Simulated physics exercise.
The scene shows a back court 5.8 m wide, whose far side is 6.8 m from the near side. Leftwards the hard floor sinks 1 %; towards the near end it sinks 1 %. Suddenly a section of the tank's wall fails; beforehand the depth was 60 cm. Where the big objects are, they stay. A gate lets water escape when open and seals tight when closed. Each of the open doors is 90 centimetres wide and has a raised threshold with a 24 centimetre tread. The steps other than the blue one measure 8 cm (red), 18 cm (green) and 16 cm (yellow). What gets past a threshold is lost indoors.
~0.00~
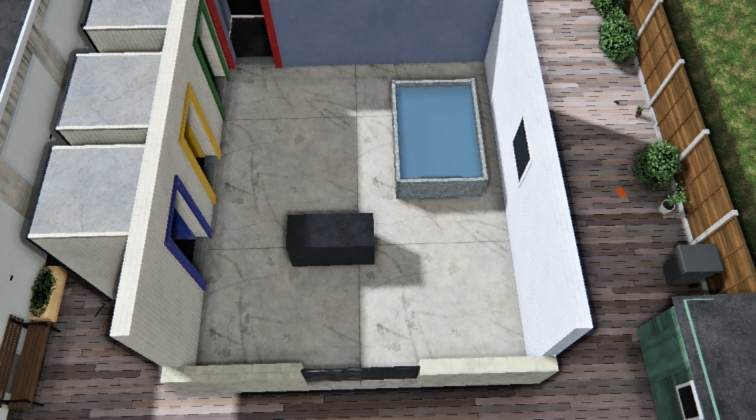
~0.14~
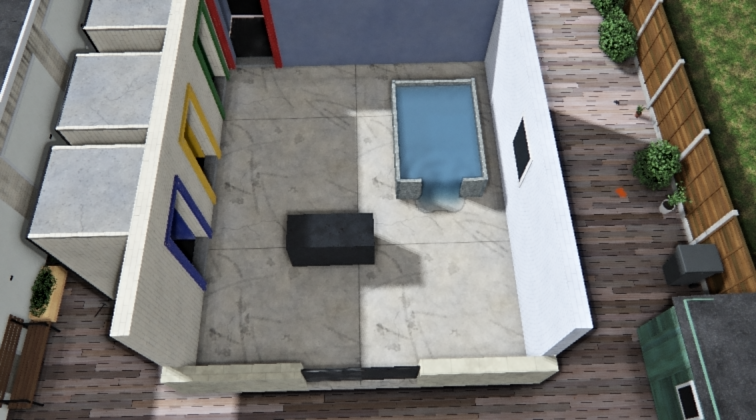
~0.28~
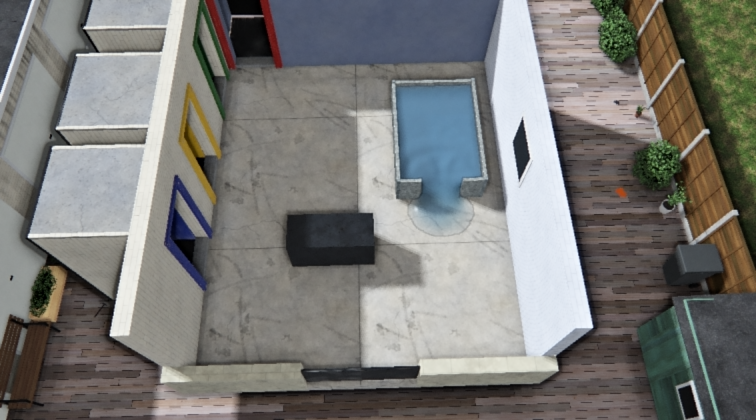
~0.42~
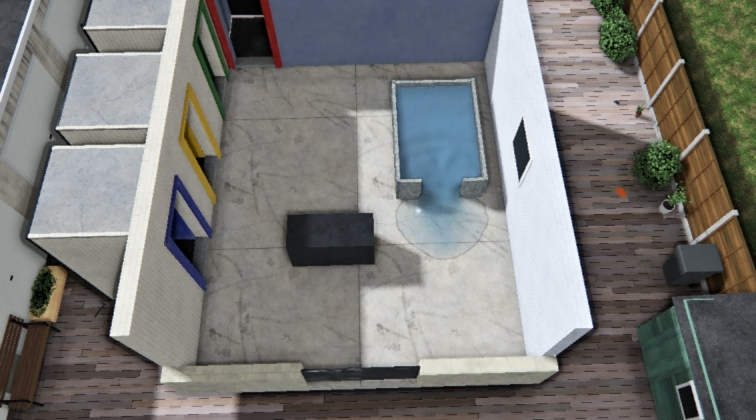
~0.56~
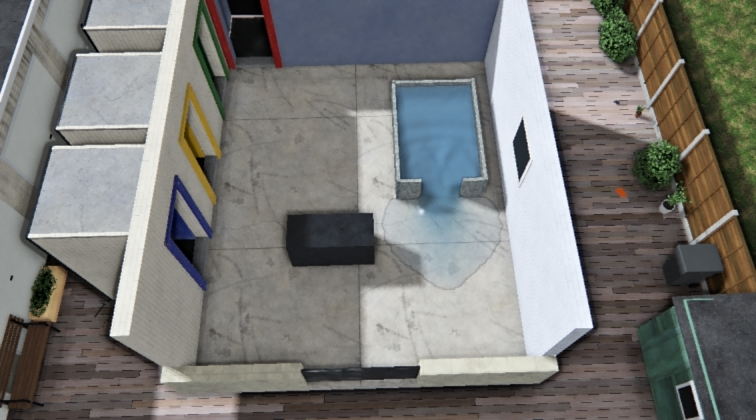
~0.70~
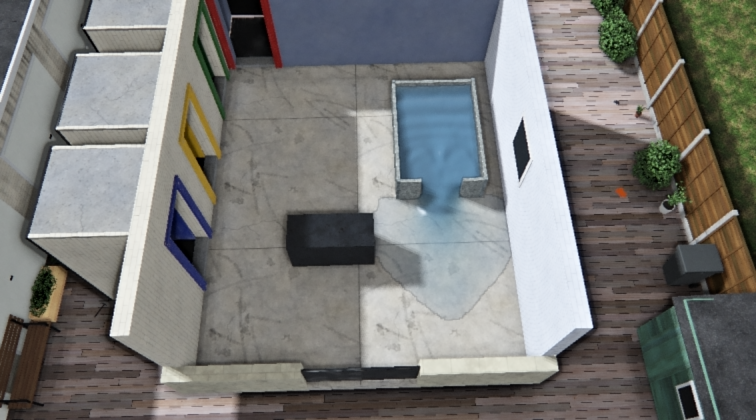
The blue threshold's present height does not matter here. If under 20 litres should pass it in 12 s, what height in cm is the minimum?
The minimum is around 9.5 cm.
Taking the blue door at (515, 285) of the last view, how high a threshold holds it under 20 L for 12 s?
About 10.0 cm.
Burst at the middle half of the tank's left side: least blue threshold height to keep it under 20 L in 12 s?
Then the minimum is about 12.5 cm.
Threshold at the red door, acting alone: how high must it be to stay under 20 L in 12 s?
Red door - some 6.0 centimetres.
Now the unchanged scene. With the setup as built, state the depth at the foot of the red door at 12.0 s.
Depth: Near 9.5 cm.
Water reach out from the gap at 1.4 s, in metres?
Front distance: Approx. 3.6 m.
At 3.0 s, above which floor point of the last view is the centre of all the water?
The centre of all the water is around (429, 224).
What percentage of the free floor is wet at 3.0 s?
Some 35 per cent is wet.
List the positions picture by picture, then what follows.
The first frame shows still water, 60 cm deep, in the tank at (437, 130); the blue door at (192, 240) is dry.
In the second frame, the front is at (422, 208), 0.3 m from the gap at (440, 191); 0.2 m2 of floor is wet, 60 cm left at the back.
In the third frame, the front is at (436, 232), 0.8 m from the gap at (440, 191); 0.8 m2 of floor is wet, 60 cm left at the back.
In the fourth frame, water pours out at (440, 191) and has run 1.3 m, to (438, 255); about 6 cm deep outside, 60 cm at the back.
In the fifth frame, water pours out at (440, 191) and has run 1.9 m, to (447, 285); about 5 cm deep outside, 59 cm at the back.
In the sixth frame, the front is at (446, 314), 2.4 m from the gap at (440, 190); 4.1 m2 of floor is wet, 54 cm left at the back; 3.3 m in a straight line remain to the blue door at (192, 240).
After 1.4 s water covers 25 % of the floor, deepest (36 cm) near (440, 202); it has not reached the blue door.
After 3.0 s water covers 35 % of the floor, deepest (27 cm) near (506, 366); it has not reached the blue door.
After 12.0 s water covers 95 % of the floor, deepest (14 cm) near (195, 376); 10 cm at the blue door, 5 litres in over its 12 cm threshold.
At the blue door as built, the water arrived by 3.9 s and peaked near 14 cm at 6.0 s.
With a threshold of 8 cm, 38 litres would have come in within the 12 s; with 11 cm, 9 litres. So under 20 litres takes about 9.5 cm.
